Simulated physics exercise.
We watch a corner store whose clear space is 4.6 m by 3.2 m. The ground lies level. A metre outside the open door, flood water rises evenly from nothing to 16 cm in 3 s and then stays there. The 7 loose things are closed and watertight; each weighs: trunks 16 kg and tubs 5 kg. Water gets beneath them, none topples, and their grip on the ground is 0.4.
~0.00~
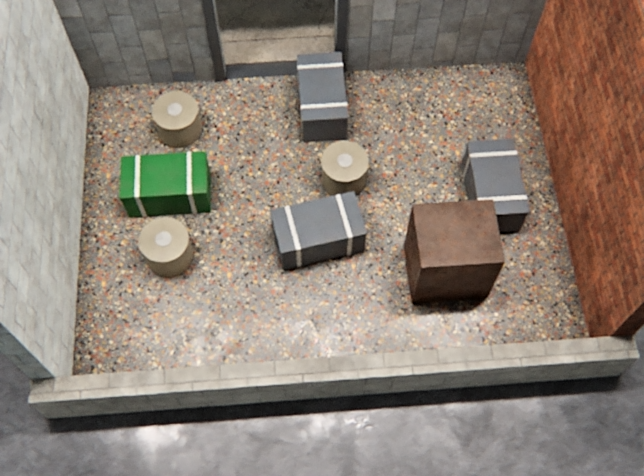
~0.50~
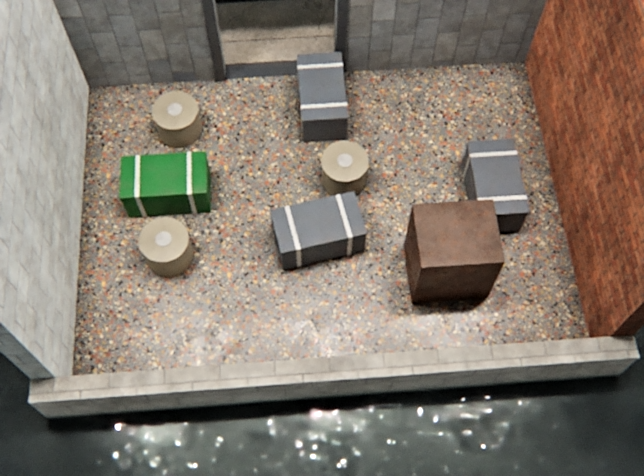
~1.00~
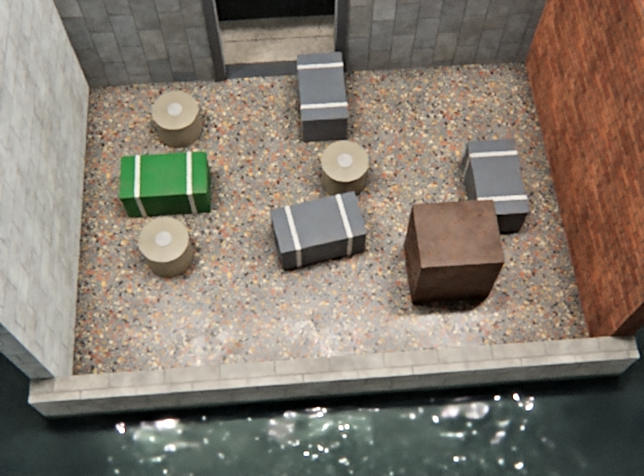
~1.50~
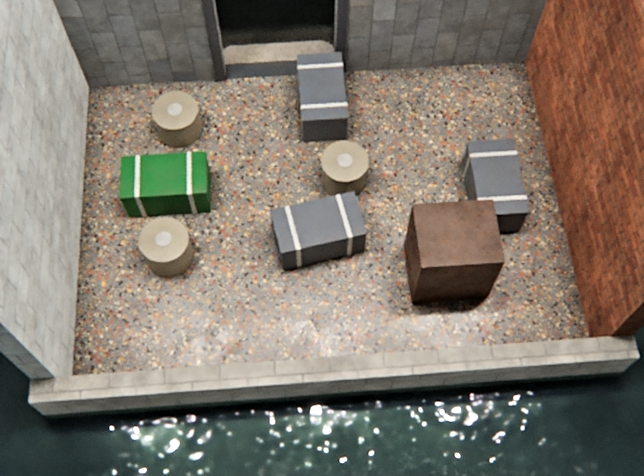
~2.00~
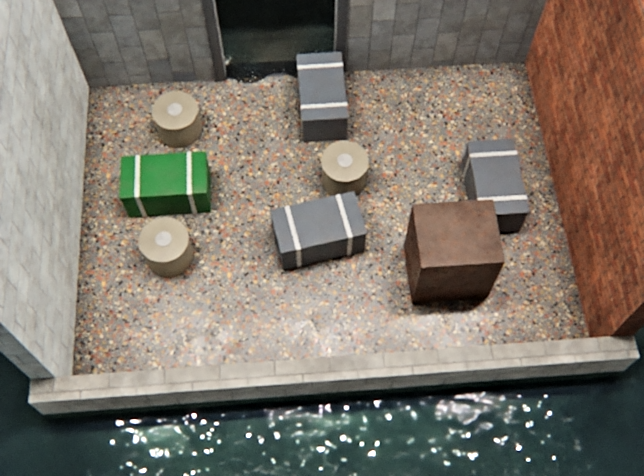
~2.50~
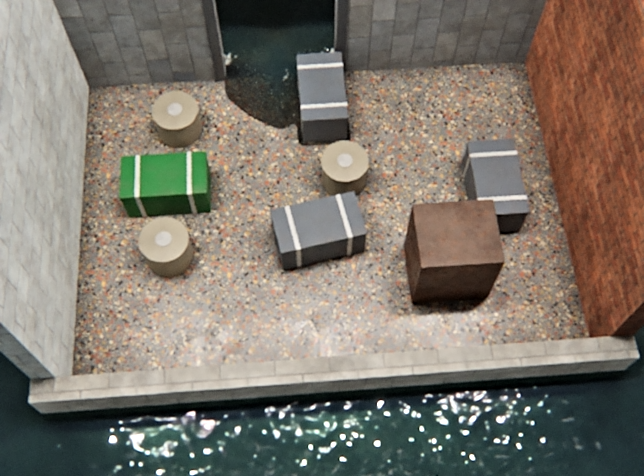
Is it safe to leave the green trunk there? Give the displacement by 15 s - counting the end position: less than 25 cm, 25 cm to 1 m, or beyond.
Green trunk slides a little.
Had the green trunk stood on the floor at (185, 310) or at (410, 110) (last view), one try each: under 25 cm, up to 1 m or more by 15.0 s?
In that order: It gets carried off; it slides a little.
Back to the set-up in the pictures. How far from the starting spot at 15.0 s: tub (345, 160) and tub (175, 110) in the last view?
In turn: 100 cm, 200 cm.
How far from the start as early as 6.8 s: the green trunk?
Roughly 40 cm by then.
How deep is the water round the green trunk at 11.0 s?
Roughly 6 cm.
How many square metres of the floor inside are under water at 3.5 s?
About 2.5 m2.
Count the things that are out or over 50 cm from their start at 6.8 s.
I count 3.
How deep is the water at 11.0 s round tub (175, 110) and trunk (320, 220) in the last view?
About 5 and 8 cm.
After 3.5 s the green trunk is near (163, 174), 0.0 m from its start, aground; 0 afloat.
After 6.8 s the green trunk is near (140, 204), 0.4 m from its start, aground; 1 afloat.
After 11.0 s the green trunk is near (144, 211), 0.4 m from its start, afloat; 6 afloat.
After 15.0 s the green trunk is near (197, 110), 0.7 m from its start, afloat; 7 afloat.
